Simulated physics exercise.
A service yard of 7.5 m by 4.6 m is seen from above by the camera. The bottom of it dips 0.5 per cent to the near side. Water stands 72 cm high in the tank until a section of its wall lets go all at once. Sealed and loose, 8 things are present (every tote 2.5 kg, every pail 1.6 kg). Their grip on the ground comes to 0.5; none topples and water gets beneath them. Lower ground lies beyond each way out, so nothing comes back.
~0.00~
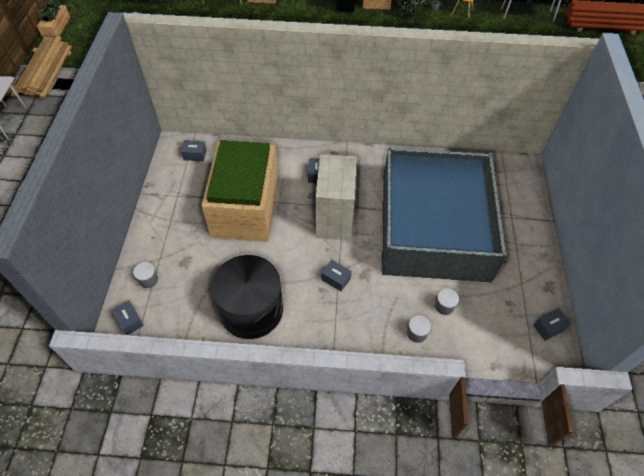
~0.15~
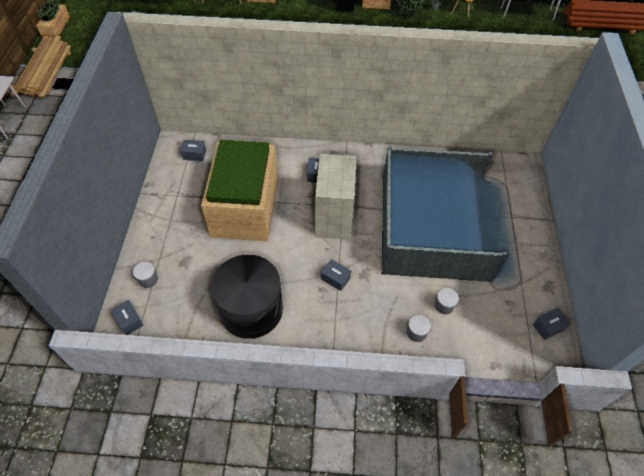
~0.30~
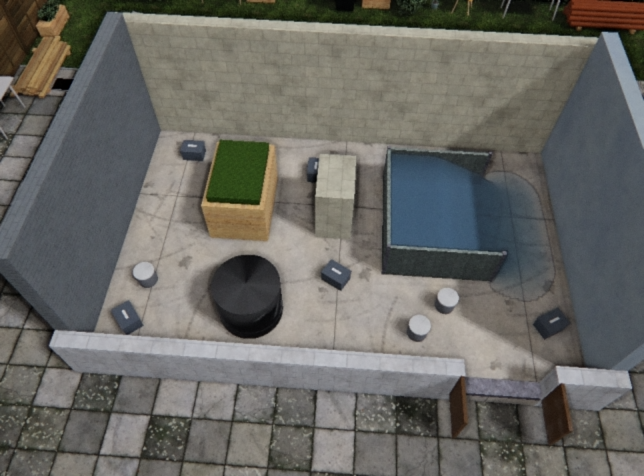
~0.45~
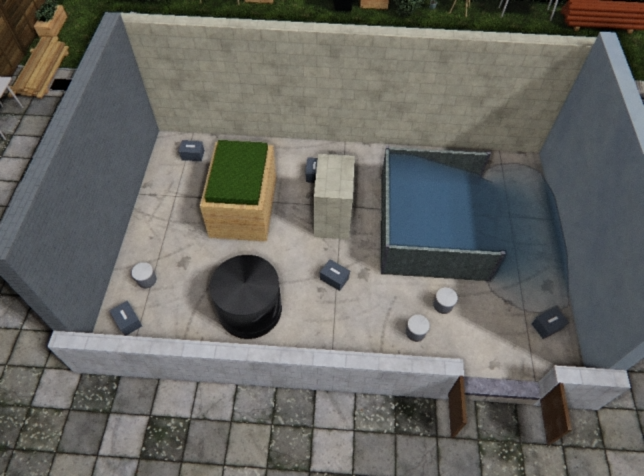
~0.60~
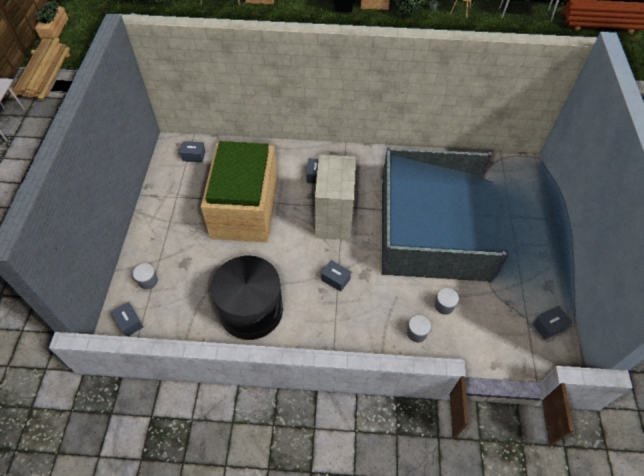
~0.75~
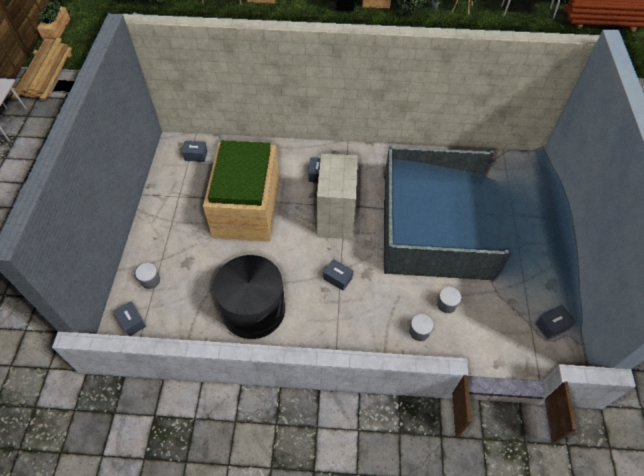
Water spreads from the open right side of a dark-walled blue pool, first bulging out, then fanning thinly across the pale floor to the right-hand wall and creeping along it. The walled yard is seen from high above, the view almost steady. A grass-topped wooden block, a pale stone block, a black cylinder, small grey boxes and three whitish pails stay put around the floor.
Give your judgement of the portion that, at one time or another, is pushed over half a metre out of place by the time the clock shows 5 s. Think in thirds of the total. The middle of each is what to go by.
My guess is it is going to land in the middle band.
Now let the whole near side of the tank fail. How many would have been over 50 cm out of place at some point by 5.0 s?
Result: 7.
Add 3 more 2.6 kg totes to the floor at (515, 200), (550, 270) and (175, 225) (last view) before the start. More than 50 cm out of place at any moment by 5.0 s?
Going through them, I'd say exceeds it, exceeds it and finally falls short.
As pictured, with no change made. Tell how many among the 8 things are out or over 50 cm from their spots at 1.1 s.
By that time the total stands at 0.
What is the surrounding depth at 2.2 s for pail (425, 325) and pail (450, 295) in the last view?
First about 0 cm, second about 0 cm.
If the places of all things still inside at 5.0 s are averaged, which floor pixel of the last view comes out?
I'd say about (262, 255) in the last view.
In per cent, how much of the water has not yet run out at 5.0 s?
86 %.
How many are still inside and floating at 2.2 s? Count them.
At that time the total is 0.
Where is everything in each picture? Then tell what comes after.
The first picture shows a tote at (554, 321), on the bottom; a tote at (193, 146), on the bottom; 3.4 m2 under water; 0 of 8 have shifted.
The second picture shows a tote at (554, 321) rests on the ground; a tote at (192, 146) rests on the ground; water covers 4.5 m2; 0 of 8 have shifted.
The third picture shows a tote at (554, 320), on the bottom; a tote at (192, 146), on the bottom; 6.1 m2 under water; 0 of 8 have shifted.
The fourth picture shows a tote at (553, 320), on the bottom; a tote at (191, 146), on the bottom; 7.1 m2 under water; 0 of 8 have shifted.
The fifth picture shows a tote at (554, 320), on the bottom; a tote at (192, 147), on the bottom; 7.4 m2 under water; 0 of 8 have shifted.
The sixth picture shows a tote at (557, 320) rests on the ground; a tote at (194, 147) rests on the ground; 7.7 m2 under water; 0 of 8 have shifted.
After 1.1 s 0 of 8 are over 50 cm from their spots; 0 afloat.
After 2.2 s 1 of 8 are over 50 cm from their spots; 0 afloat.
After 3.5 s 3 of 8 are over 50 cm from their spots; 1 afloat.
After 5.0 s 4 of 8 are over 50 cm from their spots, and 4 have been at some point; 6 afloat.
